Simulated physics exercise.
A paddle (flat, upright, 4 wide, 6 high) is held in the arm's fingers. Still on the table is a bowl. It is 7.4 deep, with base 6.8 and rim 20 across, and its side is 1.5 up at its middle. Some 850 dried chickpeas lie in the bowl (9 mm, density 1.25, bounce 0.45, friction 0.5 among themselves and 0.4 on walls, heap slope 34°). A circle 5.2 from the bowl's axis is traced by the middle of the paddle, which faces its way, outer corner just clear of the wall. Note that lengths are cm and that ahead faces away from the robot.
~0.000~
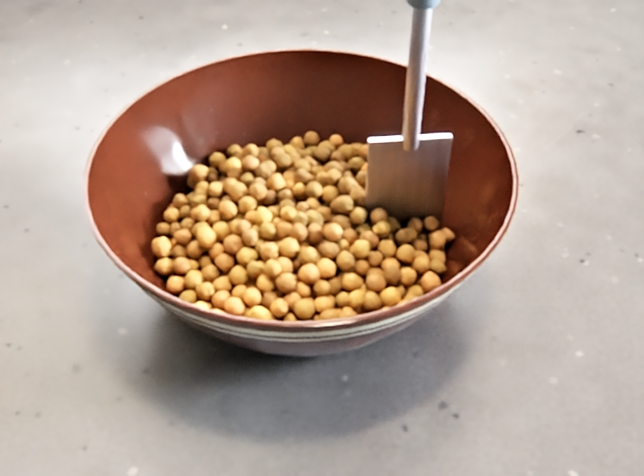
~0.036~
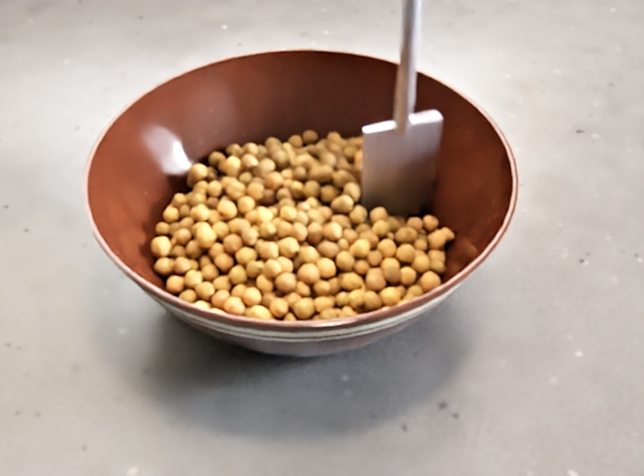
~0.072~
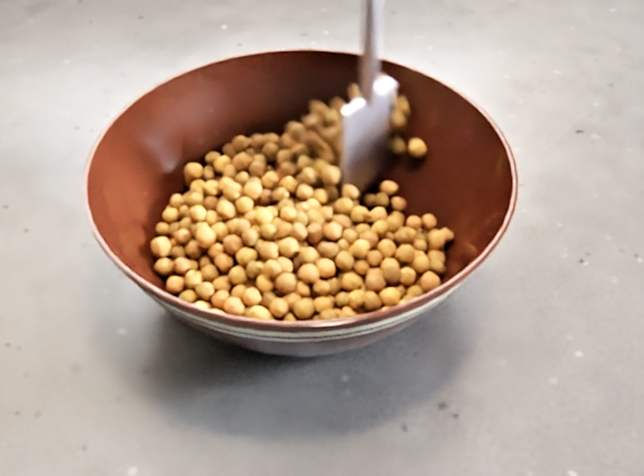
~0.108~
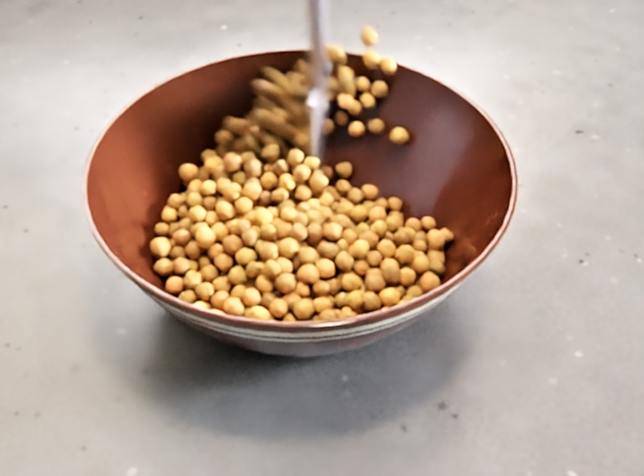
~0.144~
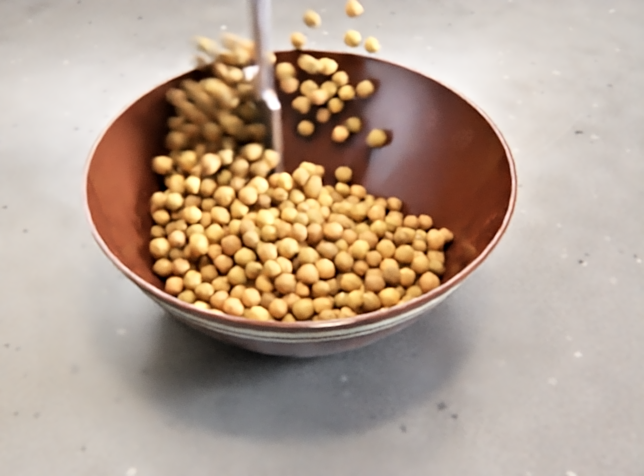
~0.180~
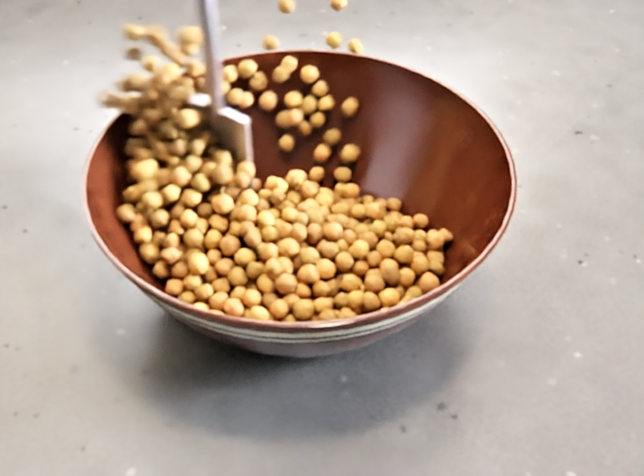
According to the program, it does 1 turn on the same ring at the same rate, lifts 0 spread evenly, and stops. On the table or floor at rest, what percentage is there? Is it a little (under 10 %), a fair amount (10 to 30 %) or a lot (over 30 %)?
A fair amount, 10 to 30 %.
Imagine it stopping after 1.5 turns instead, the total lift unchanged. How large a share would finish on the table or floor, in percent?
Then roughly 25 percent.
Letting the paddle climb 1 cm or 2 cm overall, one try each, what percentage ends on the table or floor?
Roughly 15 and 10 per cent.
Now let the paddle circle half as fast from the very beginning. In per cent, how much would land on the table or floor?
Then roughly 0 per cent.
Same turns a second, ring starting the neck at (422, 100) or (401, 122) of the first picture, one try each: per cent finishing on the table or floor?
Roughly 15 and 20 per cent.
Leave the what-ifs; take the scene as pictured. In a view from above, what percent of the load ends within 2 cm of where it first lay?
Around 25 in a hundred, roughly.
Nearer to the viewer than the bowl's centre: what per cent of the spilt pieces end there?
About 70 per cent.
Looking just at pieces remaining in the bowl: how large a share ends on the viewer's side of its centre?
I'd put it at roughly 40 per cent.
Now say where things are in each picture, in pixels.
The first picture shows paddle neck at (413, 112), 0° round; upper third of the load around (294, 221), from x 160 to 445, top at y 140; 850 in the bowl.
The second picture shows paddle neck at (405, 96), 14° round; upper third of the load around (300, 216), from x 160 to 445, top at y 140.
The third picture shows paddle neck at (369, 70), 45° round; upper third of the load around (300, 203), from x 160 to 445, top at y 90.
The fourth picture shows paddle neck at (317, 58), 76° round; upper third of the load around (287, 194), from x 160 to 445, top at y 35.
The fifth picture shows paddle neck at (261, 62), 107° round; upper third of the load around (246, 180), from x 160 to 445, top at y 10; 849 in the bowl, 1 in flight or on the tool.
The sixth picture shows paddle neck at (214, 81), 138° round; upper third of the load around (206, 185), from x 110 to 445, top at y 5; 840 in the bowl, 10 in flight or on the tool.
After 0.27 s, 220° round, highest piece 11 above the table; 797 in the bowl, 4 on the table or floor, 49 in flight or on the tool.
After 0.37 s, 302° round, highest piece 11 above the table; 739 in the bowl, 46 on the table or floor, 65 in flight or on the tool.
After 0.62 s, 0° round, highest piece 7 above the table; 679 in the bowl, 170 on the table or floor, 1 in flight or on the tool.
After 1.32 s, 0° round, highest piece 6 above the table; 679 in the bowl, 171 on the table or floor.
At rest, 679 in the bowl, 171 on the table or floor. That is 20 % on the table or floor.
